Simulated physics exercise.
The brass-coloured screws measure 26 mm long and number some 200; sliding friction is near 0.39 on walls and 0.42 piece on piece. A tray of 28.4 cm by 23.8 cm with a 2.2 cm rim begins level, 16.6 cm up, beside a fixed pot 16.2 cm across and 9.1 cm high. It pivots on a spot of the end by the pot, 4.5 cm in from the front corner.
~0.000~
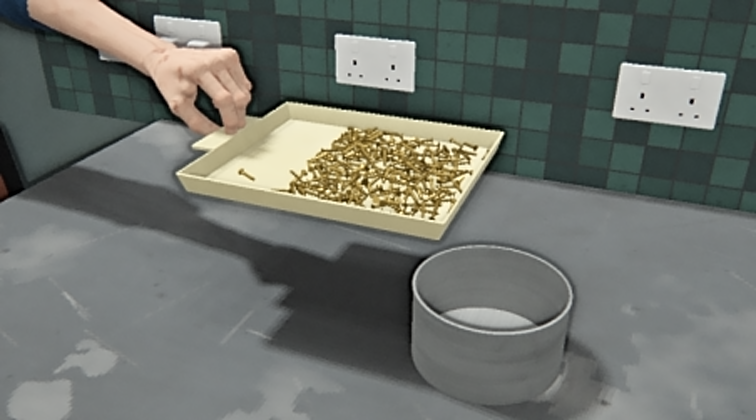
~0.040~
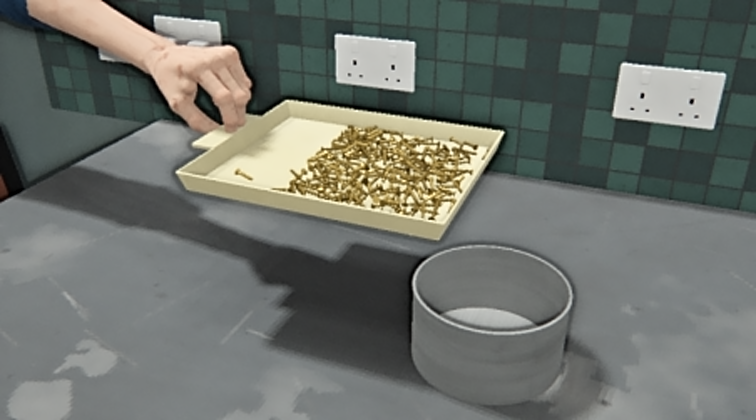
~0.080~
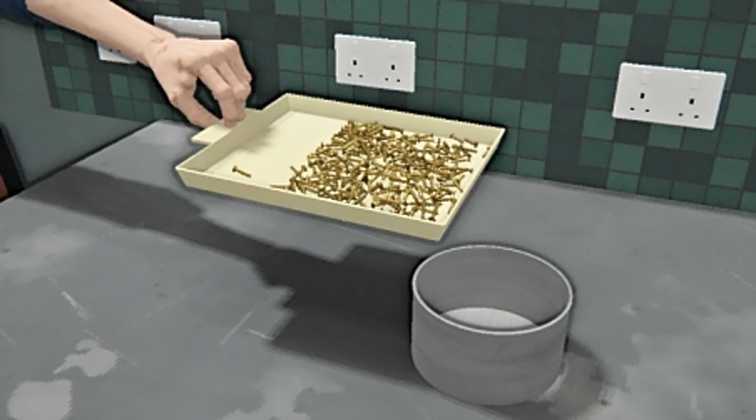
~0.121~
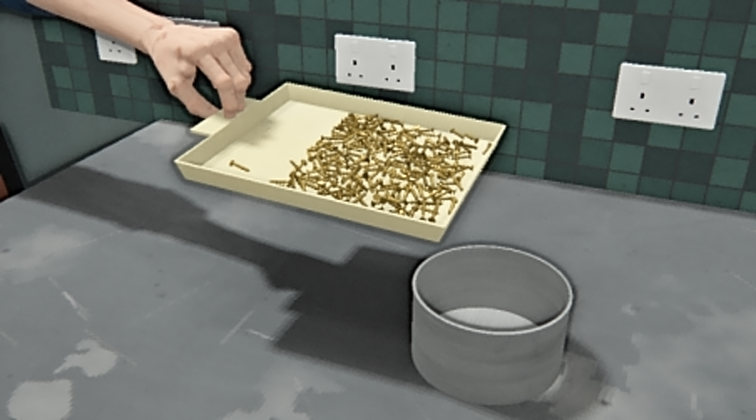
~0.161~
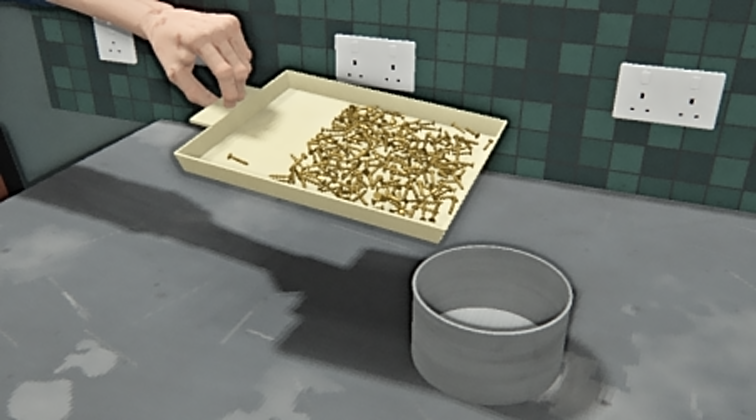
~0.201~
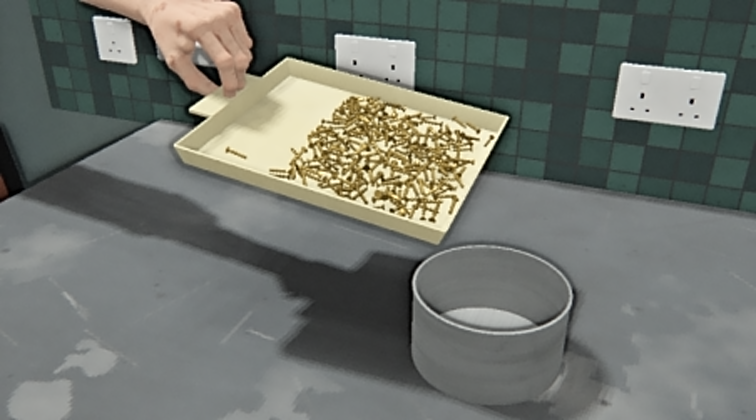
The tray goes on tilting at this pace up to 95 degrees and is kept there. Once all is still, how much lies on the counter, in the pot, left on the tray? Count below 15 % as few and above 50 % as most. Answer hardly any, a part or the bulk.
On the counter: A part; in the pot: The bulk; left on the tray: Hardly any.
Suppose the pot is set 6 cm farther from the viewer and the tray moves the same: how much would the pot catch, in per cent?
Then about 5 per cent.
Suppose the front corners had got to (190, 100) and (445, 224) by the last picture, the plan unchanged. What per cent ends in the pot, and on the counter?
Pot 75, counter 25.
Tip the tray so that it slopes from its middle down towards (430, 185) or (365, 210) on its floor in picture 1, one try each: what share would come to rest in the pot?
Some 65 and 30 per cent.
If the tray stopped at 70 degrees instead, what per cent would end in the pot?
Then about 45 per cent.
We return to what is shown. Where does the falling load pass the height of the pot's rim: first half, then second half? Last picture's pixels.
First near (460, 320), later near (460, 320).
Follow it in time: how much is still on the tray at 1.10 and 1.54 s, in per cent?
About 80, 0.
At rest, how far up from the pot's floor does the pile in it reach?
Some 3.0 cm.
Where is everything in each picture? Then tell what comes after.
In the first frame, tray tilt 0 degrees, front corners at (185, 172) and (439, 219); middle of the pieces at (378, 169); pot at (492, 285).
In the second frame, tray tilt 0 degrees, front corners at (185, 171) and (439, 219); middle of the pieces at (378, 168).
In the third frame, tray tilt 2 degrees, front corners at (184, 167) and (440, 220); middle of the pieces at (378, 165).
In the fourth frame, tray tilt 5 degrees, front corners at (184, 160) and (440, 222), lowest corner right front; middle of the pieces at (378, 160).
In the fifth frame, tray tilt 8 degrees, front corners at (183, 152) and (441, 224), lowest corner right front; middle of the pieces at (379, 155).
In the sixth frame, tray tilt 11 degrees, front corners at (183, 144) and (441, 226), lowest corner right front; middle of the pieces at (380, 150); pot at (492, 285). Its pace works out near 75 degrees a second.
After 0.74 s, tilt 51 degrees; the tray holds 100 %, the pot 0 %.
After 1.10 s, tilt 78 degrees; the tray holds 80 %, the pot 5 %.
After 1.54 s, tilt 95 degrees; the tray holds 0 %, the pot 60 %.
By 2.1 s all is still; counter 40 %, pot 60 %, tray 0 %.
